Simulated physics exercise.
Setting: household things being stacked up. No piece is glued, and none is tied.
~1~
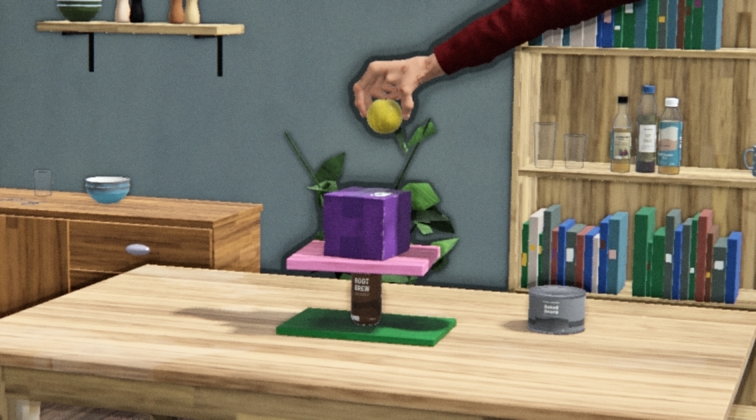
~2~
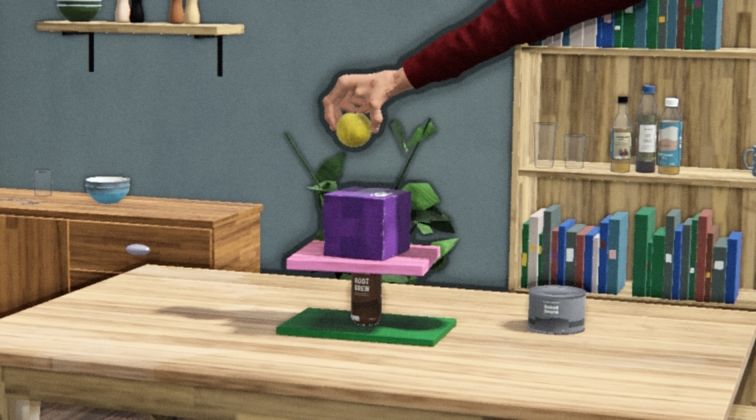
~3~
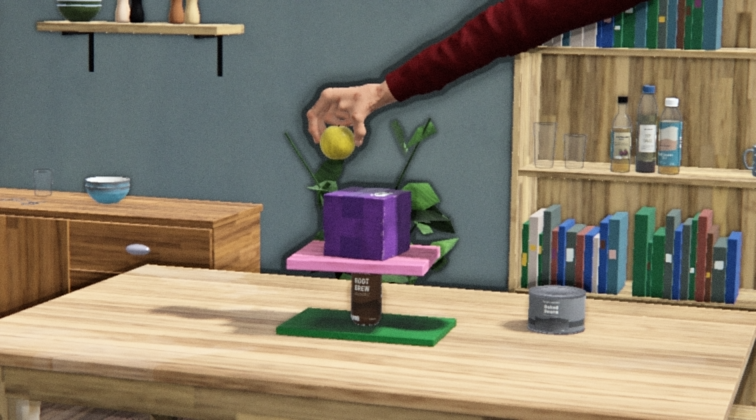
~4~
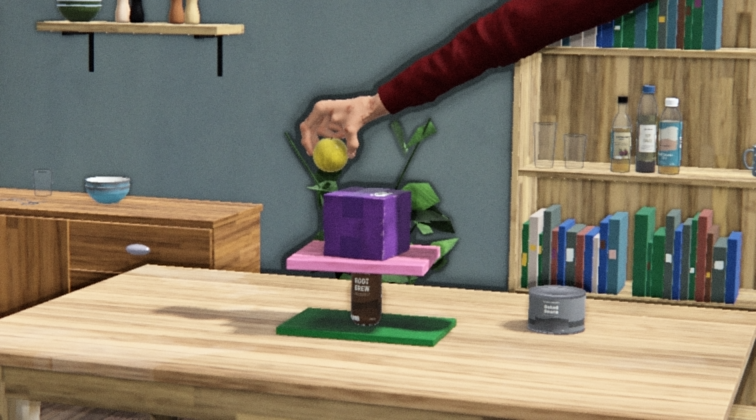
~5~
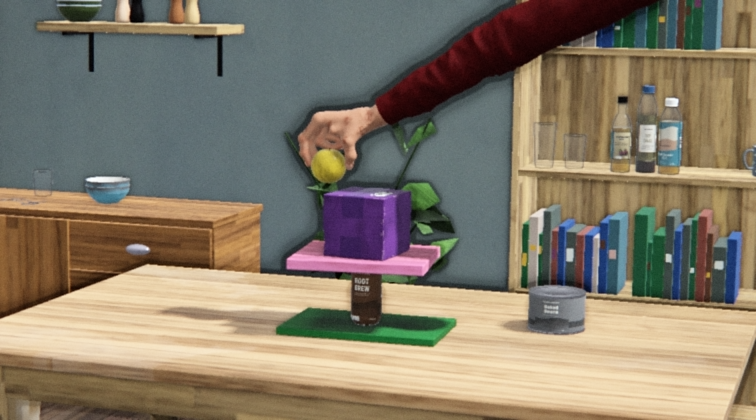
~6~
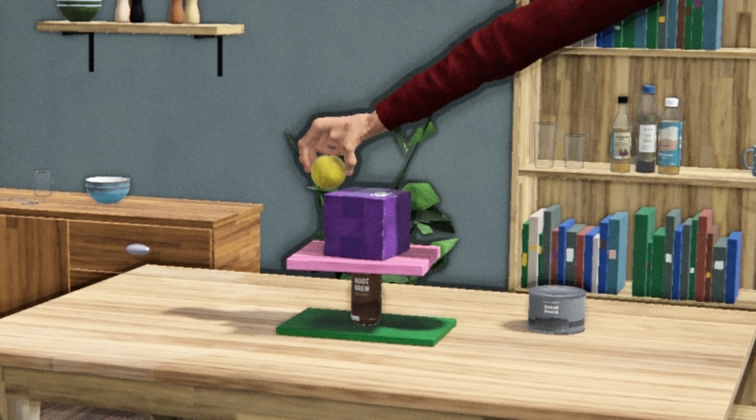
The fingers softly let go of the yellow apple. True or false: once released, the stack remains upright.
False.
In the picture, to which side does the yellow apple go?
That would be the viewer's left.
Then, 0.40 s later than the last frame, yellow apple now fallen; purple box tilted by 11°; pink board tilted by 11°.
Then, 0.70 s later than the last frame, purple box tilted by 43°; pink board tilted by 43°.
Then, 0.80 s later than the last frame, purple box now fallen; pink board tilted by 57°.
Then, 1.10 s later than the last frame, pink board tilted by 55°.
When it is over, fallen, purple box and yellow apple; lying over in the pile, pink board; the other 3 as before. End places, in pixels of the last picture, yellow apple near (268, 307). The pile loses its balance.
